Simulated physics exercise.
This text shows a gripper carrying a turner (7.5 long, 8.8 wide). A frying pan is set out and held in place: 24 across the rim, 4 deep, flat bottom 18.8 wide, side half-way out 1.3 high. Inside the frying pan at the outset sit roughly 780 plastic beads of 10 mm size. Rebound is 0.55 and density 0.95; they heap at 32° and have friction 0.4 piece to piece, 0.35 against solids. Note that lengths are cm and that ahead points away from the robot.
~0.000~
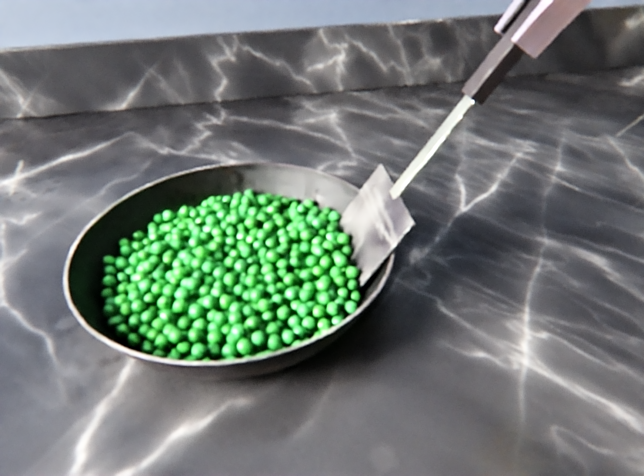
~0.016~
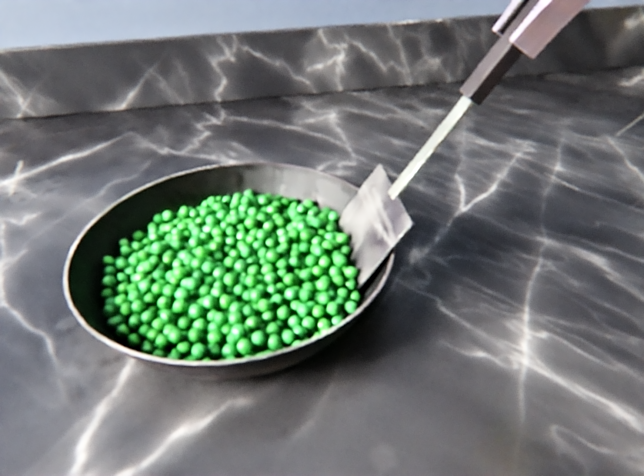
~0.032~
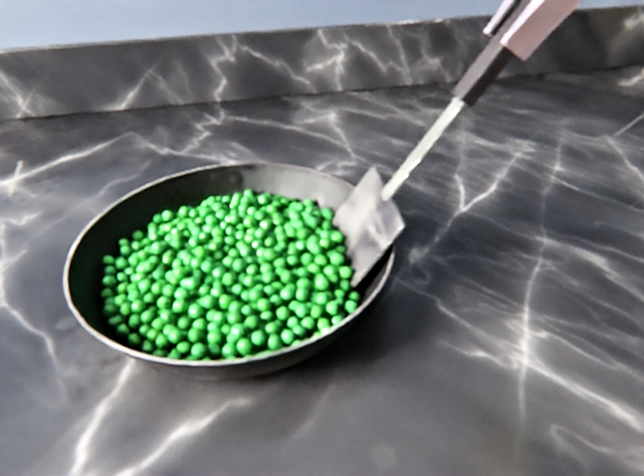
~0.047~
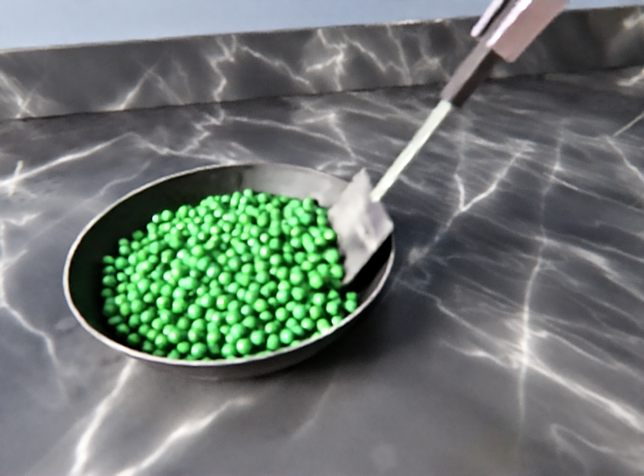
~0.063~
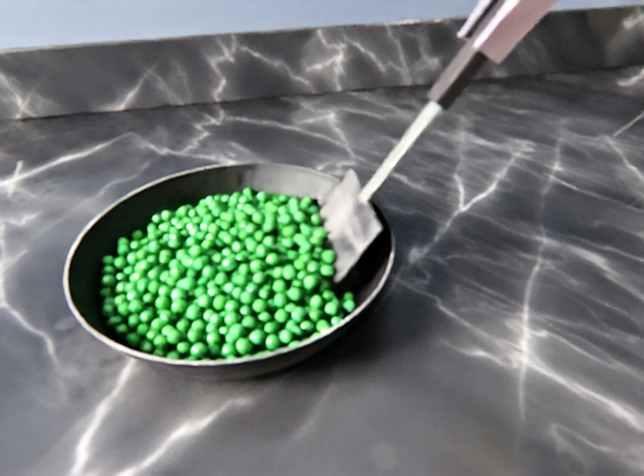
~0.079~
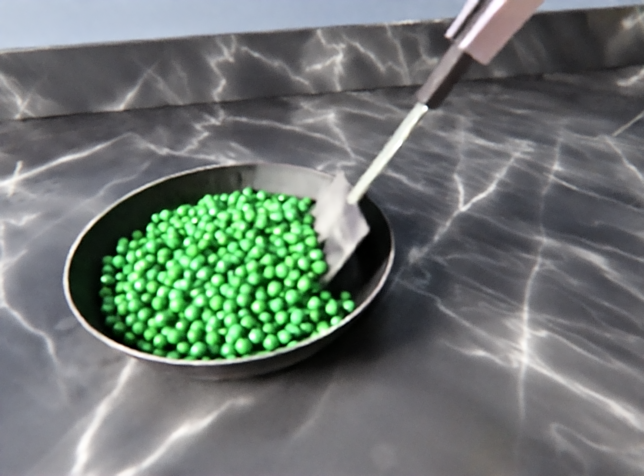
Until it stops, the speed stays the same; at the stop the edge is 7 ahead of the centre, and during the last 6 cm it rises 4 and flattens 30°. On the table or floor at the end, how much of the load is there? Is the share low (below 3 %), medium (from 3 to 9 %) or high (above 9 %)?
The share is medium, from 3 to 9 %.
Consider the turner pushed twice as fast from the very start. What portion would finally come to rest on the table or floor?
Approx. 20 per cent.
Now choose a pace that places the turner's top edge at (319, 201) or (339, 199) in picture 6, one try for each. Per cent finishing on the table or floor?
I'd estimate close to 20 and 10 in a hundred.
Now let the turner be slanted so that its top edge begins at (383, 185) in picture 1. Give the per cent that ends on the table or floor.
Roughly 5 percent ends on the table or floor.
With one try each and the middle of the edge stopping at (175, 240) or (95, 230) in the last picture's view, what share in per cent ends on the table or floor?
I'd say some 0 per cent, then some 25 per cent.
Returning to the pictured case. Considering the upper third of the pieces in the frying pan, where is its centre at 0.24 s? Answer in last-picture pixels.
Near pixel (170, 248).
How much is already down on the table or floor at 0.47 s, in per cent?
Share at that moment: About 6 %.
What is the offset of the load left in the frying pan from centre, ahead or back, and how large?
About 4.0 centimetres ahead.
By 0.16 s, sloping 55°, highest piece 5 above the table; 779 in the frying pan.
By 0.24 s, sloping 42°, highest piece 6 above the table; 779 in the frying pan.
By 0.47 s, sloping 25°, highest piece 6 above the table; 734 in the frying pan, 42 on the table or floor, 3 on the blade or in flight.
By 1.52 s, sloping 25°, highest piece 5 above the table; 732 in the frying pan, 47 on the table or floor.
Final count, 732 in the frying pan, 47 on the table or floor. That is 6 % on the table or floor.
